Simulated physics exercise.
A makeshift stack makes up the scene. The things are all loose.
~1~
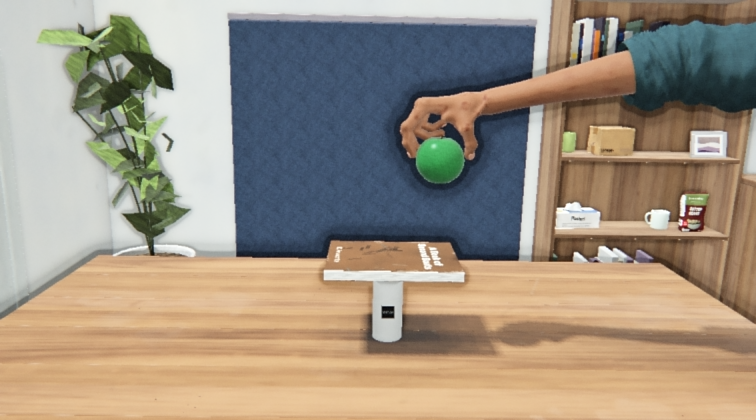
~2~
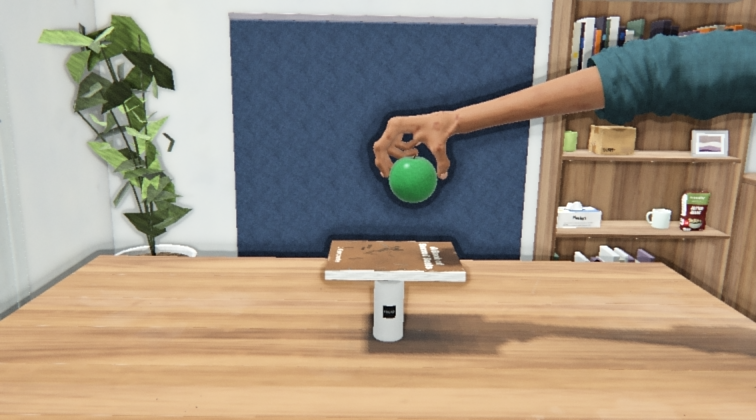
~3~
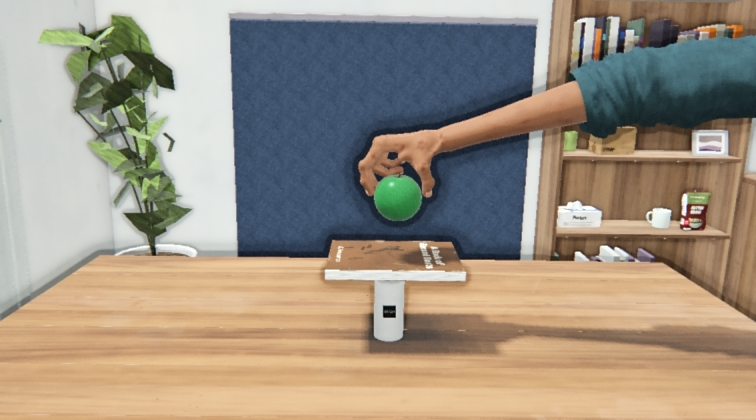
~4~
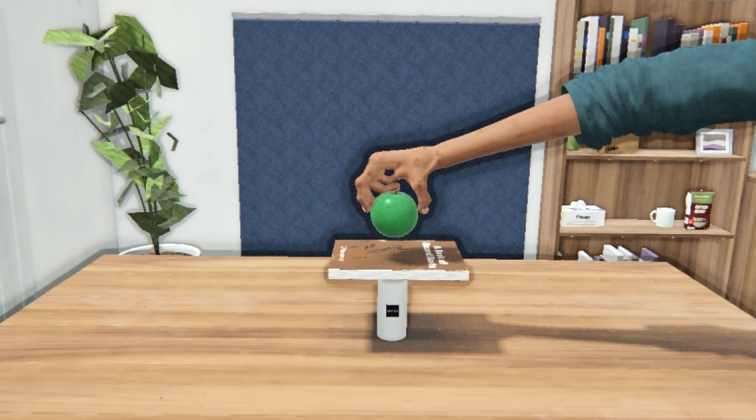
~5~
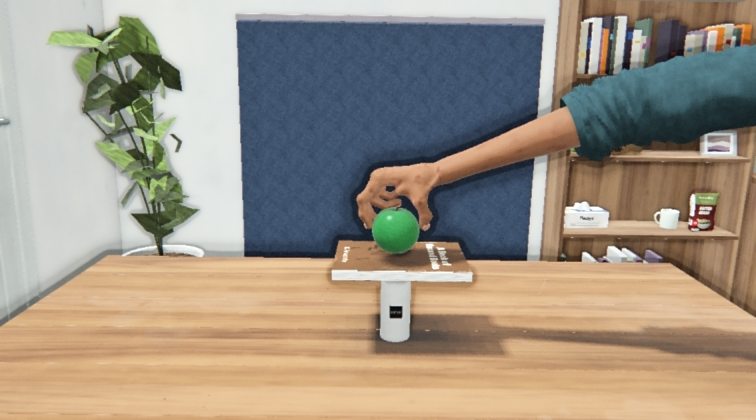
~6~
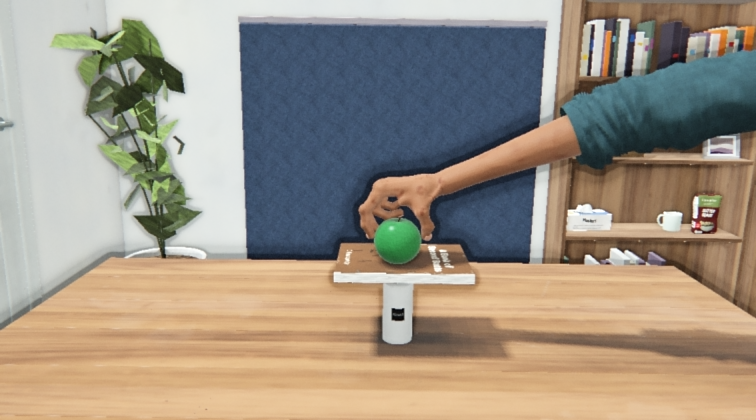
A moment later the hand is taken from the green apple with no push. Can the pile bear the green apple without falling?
Yes, it will most likely stay balanced.
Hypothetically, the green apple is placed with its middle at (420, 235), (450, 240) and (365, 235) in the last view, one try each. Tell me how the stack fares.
Stands firm, topples, stands firm.
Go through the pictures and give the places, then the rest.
The first picture shows still above its spot; green apple (440, 160); white shaker (388, 301).
The second picture shows still above its spot; green apple (413, 179); white shaker (389, 300).
The third picture shows still above its spot; green apple (398, 197); white shaker (389, 300).
The fourth picture shows still above its spot; green apple (394, 214); white shaker (392, 299).
The fifth picture shows still above its spot; green apple (396, 230); white shaker (396, 300).
The sixth picture shows in place under the hand; green apple (398, 241); white shaker (398, 303).
Then, 0.30 s on from there, no change.
Then, 0.70 s on from there, green apple resting near (398, 242).
In the end, all 3 unmoved. At the end, from the last picture's camera, green apple near (398, 242). The stack holds.
